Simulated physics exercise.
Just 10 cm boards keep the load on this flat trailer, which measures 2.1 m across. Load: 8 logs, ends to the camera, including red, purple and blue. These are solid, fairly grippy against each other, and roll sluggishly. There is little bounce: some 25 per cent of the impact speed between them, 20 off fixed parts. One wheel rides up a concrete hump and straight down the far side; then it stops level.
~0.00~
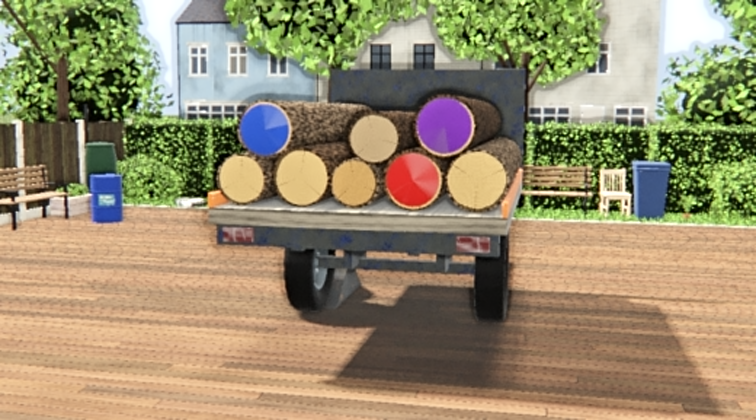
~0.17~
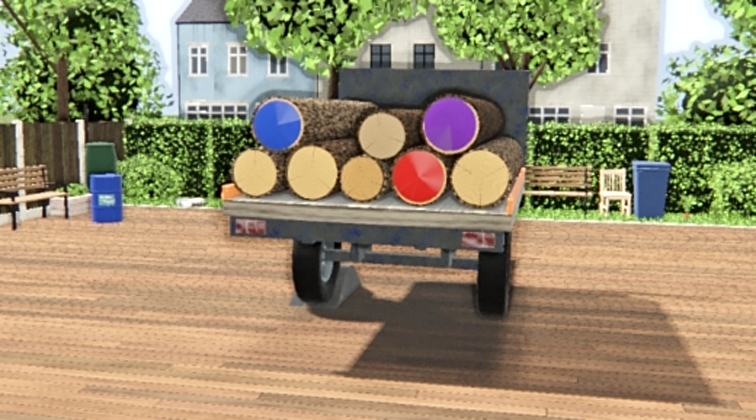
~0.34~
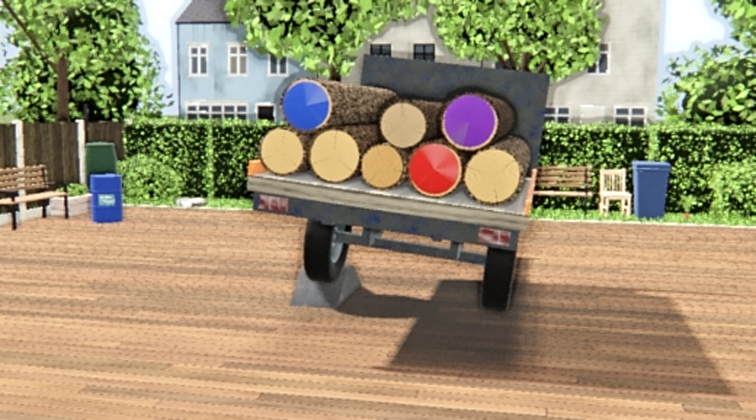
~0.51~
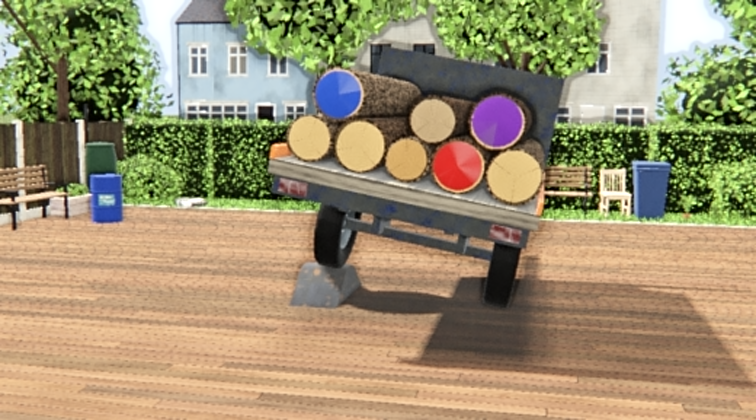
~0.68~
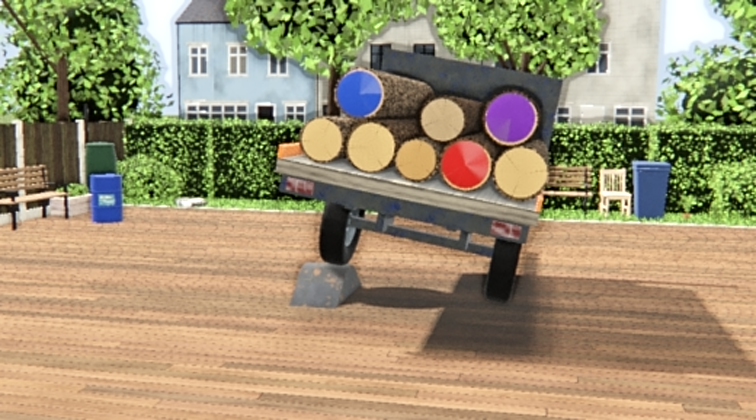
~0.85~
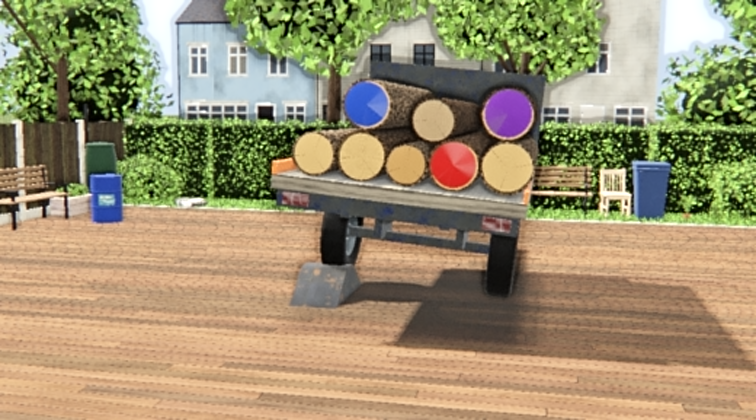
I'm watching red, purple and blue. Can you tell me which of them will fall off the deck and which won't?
Sure. Red: No, it stays. Purple: Yes, it does. Blue: No, it stays.
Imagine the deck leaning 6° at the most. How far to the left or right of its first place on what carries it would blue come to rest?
Leftwards, around 0 cm.
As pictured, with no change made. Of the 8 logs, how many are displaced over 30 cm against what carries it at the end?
The number is 2.
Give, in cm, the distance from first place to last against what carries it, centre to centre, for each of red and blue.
Estimates - red near 0, blue near 40.
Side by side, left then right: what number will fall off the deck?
Left 0, right 1.
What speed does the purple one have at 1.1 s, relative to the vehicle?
Estimated speed near 0.1 m/s.
Then, 1.1 s in, red is on the deck, 65 cm from the right edge, rolling left; purple is up on others, 10 cm from the right edge; blue is up on others, 85 cm from the left edge, rolling left; 0 of 8 are off.
Then, 1.4 s in, red is on the deck, 70 cm from the right edge; purple is up on others, 5 cm from the right edge, rolling right; blue is up on others, 80 cm from the left edge; 0 of 8 are off.
Then, 1.6 s in, purple is dropping off the right side; still the same for red, blue; 1 of 8 is off.
In the end (3.0 s), red is on the deck, 70 cm from the right edge; purple is on the ground to the right; blue is up on others, 80 cm from the left edge; 1 of 8 is off.
